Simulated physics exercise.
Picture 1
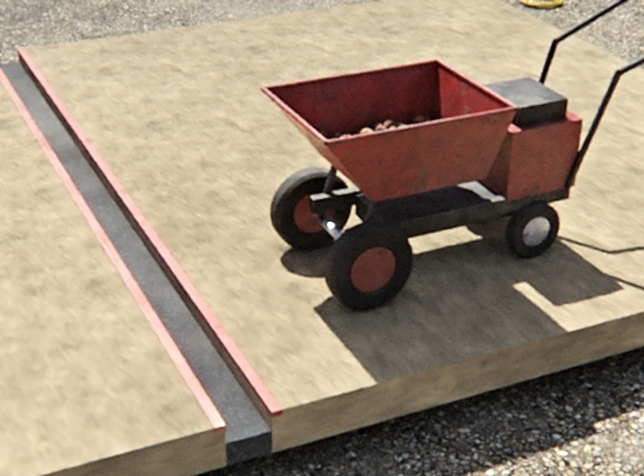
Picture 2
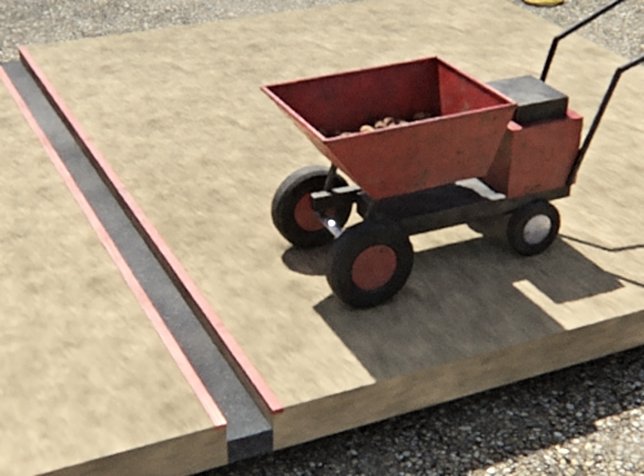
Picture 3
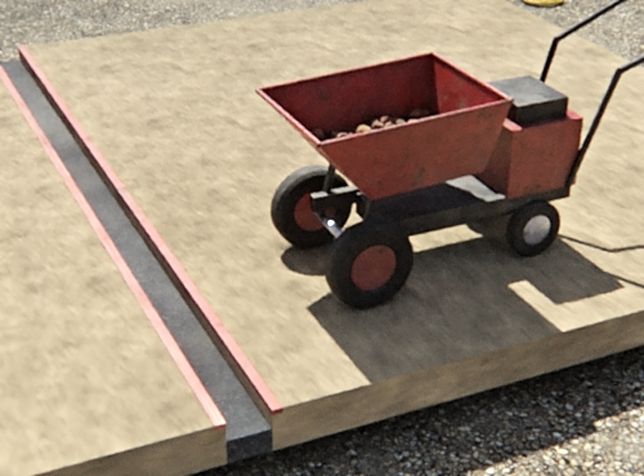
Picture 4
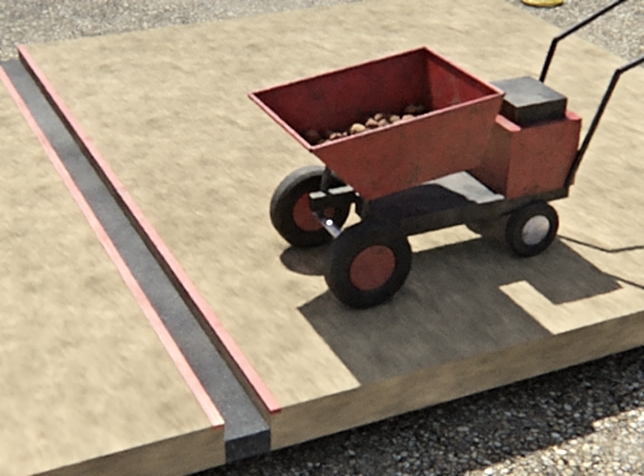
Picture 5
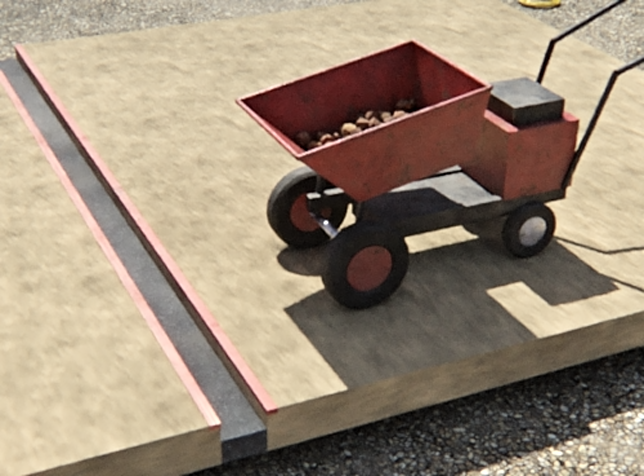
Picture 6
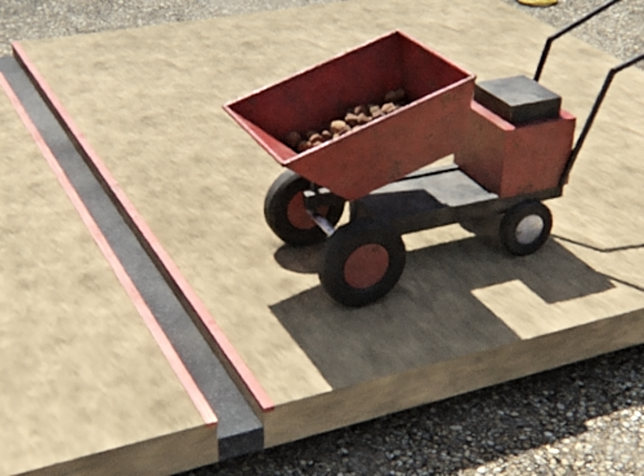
On a pale slab beside gravel, a red powered barrow stands near a narrow trench, its skip of brown clods tilting gradually left.
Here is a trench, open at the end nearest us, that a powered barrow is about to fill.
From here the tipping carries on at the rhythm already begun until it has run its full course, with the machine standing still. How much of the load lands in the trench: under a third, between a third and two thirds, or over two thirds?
Over two thirds.
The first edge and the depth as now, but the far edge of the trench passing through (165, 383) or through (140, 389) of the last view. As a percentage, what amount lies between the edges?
Well, it'd be something like 100 per cent the first time and 100 per cent the second.
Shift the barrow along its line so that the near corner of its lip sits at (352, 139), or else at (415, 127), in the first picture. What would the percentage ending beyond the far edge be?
In order: About 0 % and 0 %.
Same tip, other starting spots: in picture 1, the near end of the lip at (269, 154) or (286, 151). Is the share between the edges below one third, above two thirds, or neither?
First: Under a third. Second: Less than a third.
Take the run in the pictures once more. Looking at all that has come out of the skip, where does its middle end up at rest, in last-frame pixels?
(167, 304).
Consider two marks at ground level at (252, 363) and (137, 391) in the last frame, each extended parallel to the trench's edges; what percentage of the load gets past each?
That's 100 in a hundred for the first and 0 in a hundred for the second.
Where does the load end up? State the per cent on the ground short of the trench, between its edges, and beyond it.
In per cent, short 5, between 80 and beyond 15.
Just after the last frame, skip tipped steeply; every one in the skip.
A moment on, skip tipped steeply; almost all in the skip; just a few in or heaped over the trench.
Further on, skip tipped right over; about a tenth in the skip; just a few short of the trench; the larger part in or heaped over the trench; about a tenth beyond it.
When it is over, skip tipped right over; about a tenth short of the trench; the larger part in or heaped over the trench; about a tenth beyond it.
